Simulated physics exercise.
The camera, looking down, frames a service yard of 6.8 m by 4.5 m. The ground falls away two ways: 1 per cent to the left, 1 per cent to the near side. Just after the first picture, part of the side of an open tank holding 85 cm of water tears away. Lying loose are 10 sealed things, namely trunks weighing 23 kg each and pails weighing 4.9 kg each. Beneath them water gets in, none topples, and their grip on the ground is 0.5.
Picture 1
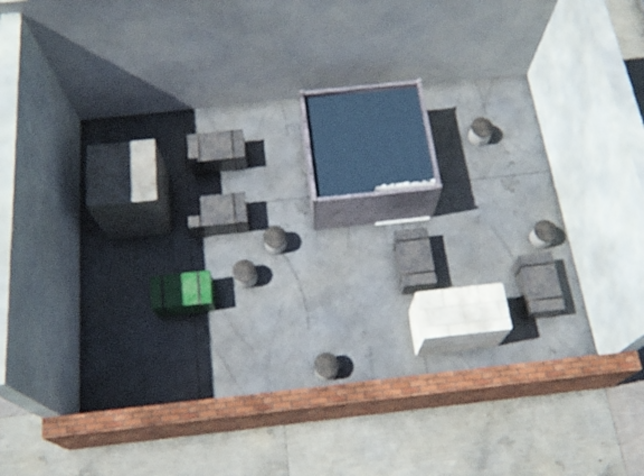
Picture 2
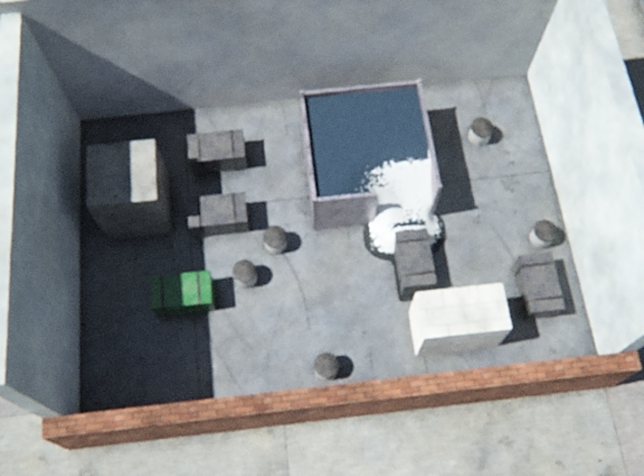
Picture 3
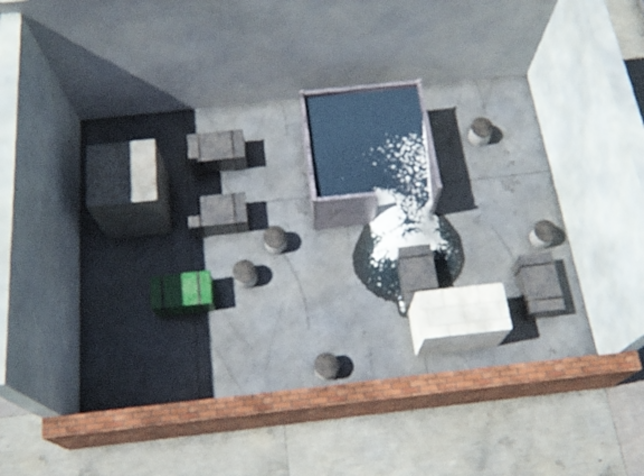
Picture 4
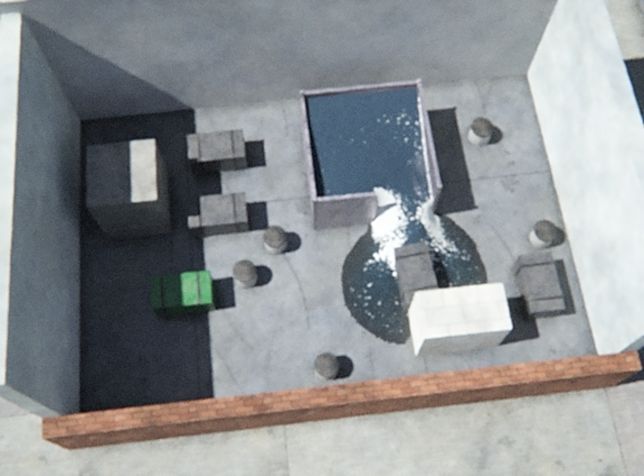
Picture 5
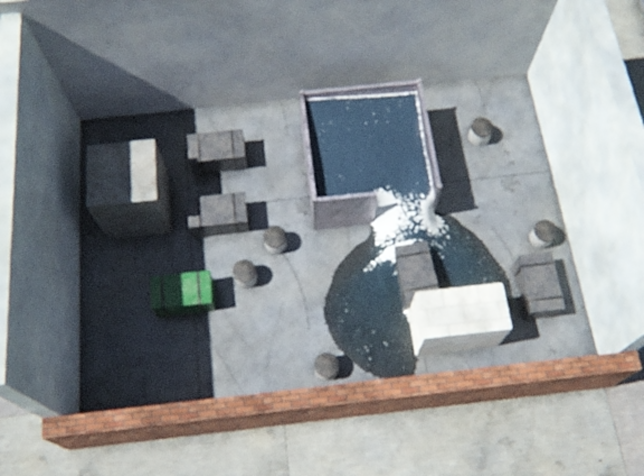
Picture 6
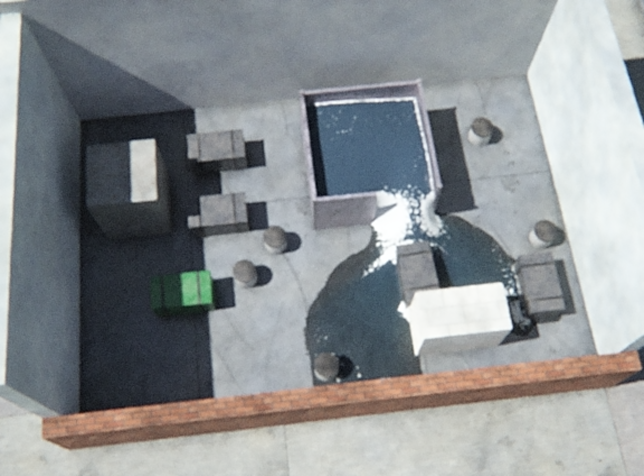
Water pours from the broken side of an open tank and spreads around nearby blocks.
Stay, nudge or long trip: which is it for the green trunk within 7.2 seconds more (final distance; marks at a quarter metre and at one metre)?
It'll be somewhat displaced.
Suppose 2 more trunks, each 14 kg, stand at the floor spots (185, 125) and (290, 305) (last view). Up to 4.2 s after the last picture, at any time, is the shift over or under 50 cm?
Below the mark, beyond the mark.
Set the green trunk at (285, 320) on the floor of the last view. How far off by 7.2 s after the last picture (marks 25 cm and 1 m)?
What happens is that it covers a big distance.
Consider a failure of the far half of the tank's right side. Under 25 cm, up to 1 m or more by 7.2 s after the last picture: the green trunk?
With that failure, the green trunk moves slightly.
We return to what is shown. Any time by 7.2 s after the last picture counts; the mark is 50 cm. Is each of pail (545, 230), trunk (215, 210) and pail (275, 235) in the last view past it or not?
In sequence - crossed the line; stayed below the line; stayed below the line.
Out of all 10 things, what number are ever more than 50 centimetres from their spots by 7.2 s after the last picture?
The total is 7.
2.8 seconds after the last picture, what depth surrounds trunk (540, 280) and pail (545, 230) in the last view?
Some 21 cm at the first, some 3 cm at the second.
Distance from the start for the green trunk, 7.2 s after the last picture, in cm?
60 centimetres.
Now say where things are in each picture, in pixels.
The green trunk at (181, 289), on the bottom; water covers 2.5 m2; 0 of 10 have shifted, in the first frame.
The green trunk at (181, 289) rests on the ground; water covers 3.1 m2; 0 of 10 have shifted, in the second frame.
The green trunk at (181, 289) rests on the ground; 3.8 m2 under water; 1 of 10 have shifted, in the third frame.
The green trunk at (181, 289), on the bottom; water covers 5.0 m2; 1 of 10 have shifted, in the fourth frame.
The green trunk at (181, 289), on the bottom; water covers 6.0 m2; 1 of 10 have shifted, in the fifth frame.
The green trunk at (181, 289) rests on the ground; 6.9 m2 under water; 1 of 10 have shifted, in the sixth frame.
Then, 0.9 s after the last picture the green trunk is near (181, 289), 0.0 m from its start, aground; 3 afloat.
Then, 2.8 s after the last picture the green trunk is near (181, 289), 0.0 m from its start, aground; 1 afloat.
Then, 4.8 s after the last picture the green trunk is near (178, 287), 0.1 m from its start, aground; 5 afloat.
Then, 7.2 s after the last picture the green trunk is near (147, 261), 0.6 m from its start, afloat; 3 afloat.
